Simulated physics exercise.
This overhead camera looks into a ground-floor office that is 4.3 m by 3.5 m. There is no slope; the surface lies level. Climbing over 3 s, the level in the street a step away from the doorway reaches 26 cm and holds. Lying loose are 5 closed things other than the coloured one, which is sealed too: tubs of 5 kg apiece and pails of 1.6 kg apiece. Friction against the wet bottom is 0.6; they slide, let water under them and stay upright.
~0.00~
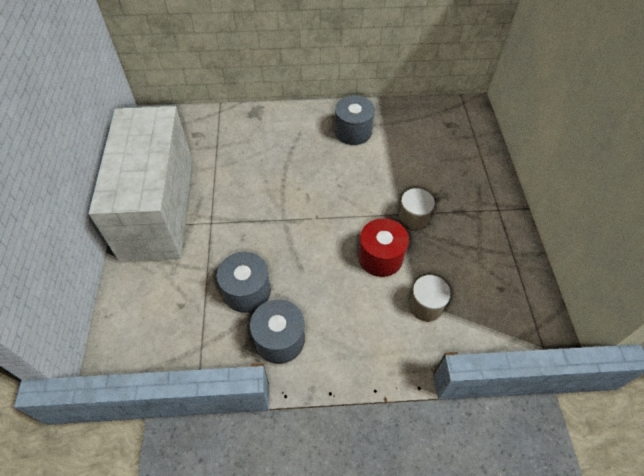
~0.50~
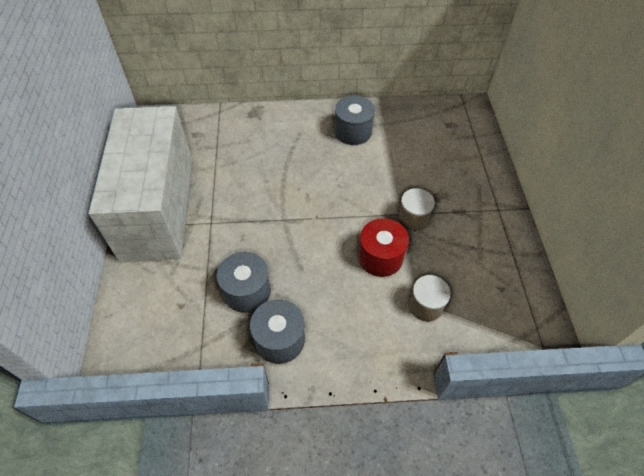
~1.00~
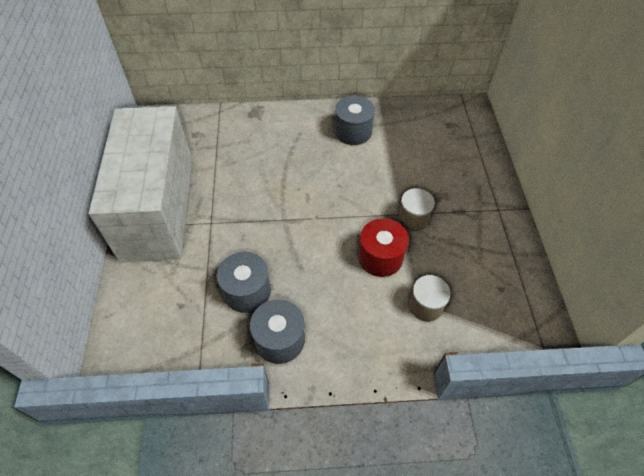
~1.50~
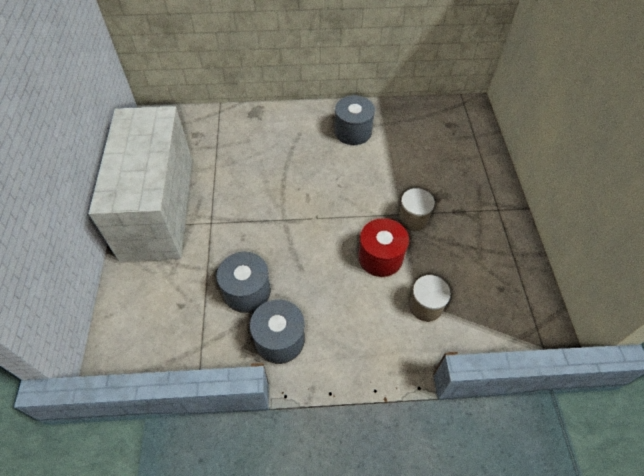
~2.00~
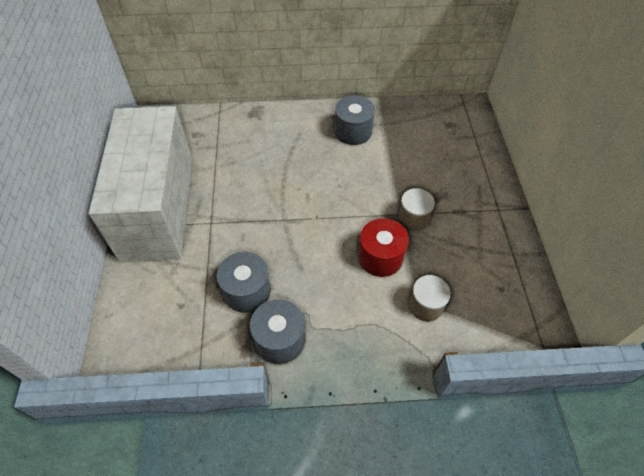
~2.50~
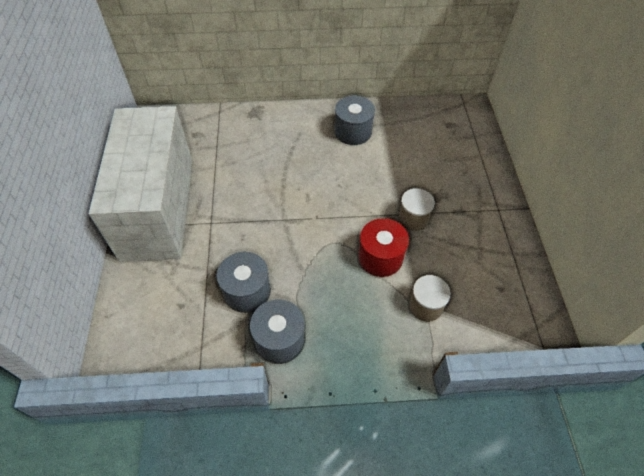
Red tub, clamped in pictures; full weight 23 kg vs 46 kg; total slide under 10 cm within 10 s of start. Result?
Pretty sure it takes the high figure.
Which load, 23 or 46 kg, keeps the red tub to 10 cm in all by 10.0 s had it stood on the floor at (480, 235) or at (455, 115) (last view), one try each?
First try, the lighter option suffices; second try, only the heavier option works.
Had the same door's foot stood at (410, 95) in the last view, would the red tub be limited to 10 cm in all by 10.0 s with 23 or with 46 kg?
The big mass is needed.
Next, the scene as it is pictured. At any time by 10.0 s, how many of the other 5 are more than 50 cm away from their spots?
That comes to 5.
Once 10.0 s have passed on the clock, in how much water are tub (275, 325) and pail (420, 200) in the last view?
First about 7 cm, second about 16 cm.
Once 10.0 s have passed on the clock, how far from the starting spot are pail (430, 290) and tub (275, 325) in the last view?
They sit 80 cm and 100 cm away, in the order given.
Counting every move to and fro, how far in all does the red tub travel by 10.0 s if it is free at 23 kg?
It covers about 150 cm altogether.
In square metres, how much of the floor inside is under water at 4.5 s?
My estimate is roughly 11.5 m2.
After 3.5 s the red tub would be 7 cm from its start with 23 kg and 0 cm from its start with 46 kg; 8 cm of water round it then.
After 4.5 s the red tub would be 44 cm from its start with 23 kg and 0 cm from its start with 46 kg; 9 cm of water round it then.
After 7.0 s the red tub would be 50 cm from its start with 23 kg and 0 cm from its start with 46 kg; 9 cm of water round it then.
After 10.0 s the red tub would be 148 cm from its start with 23 kg and 0 cm from its start with 46 kg; 18 cm of water round it then.
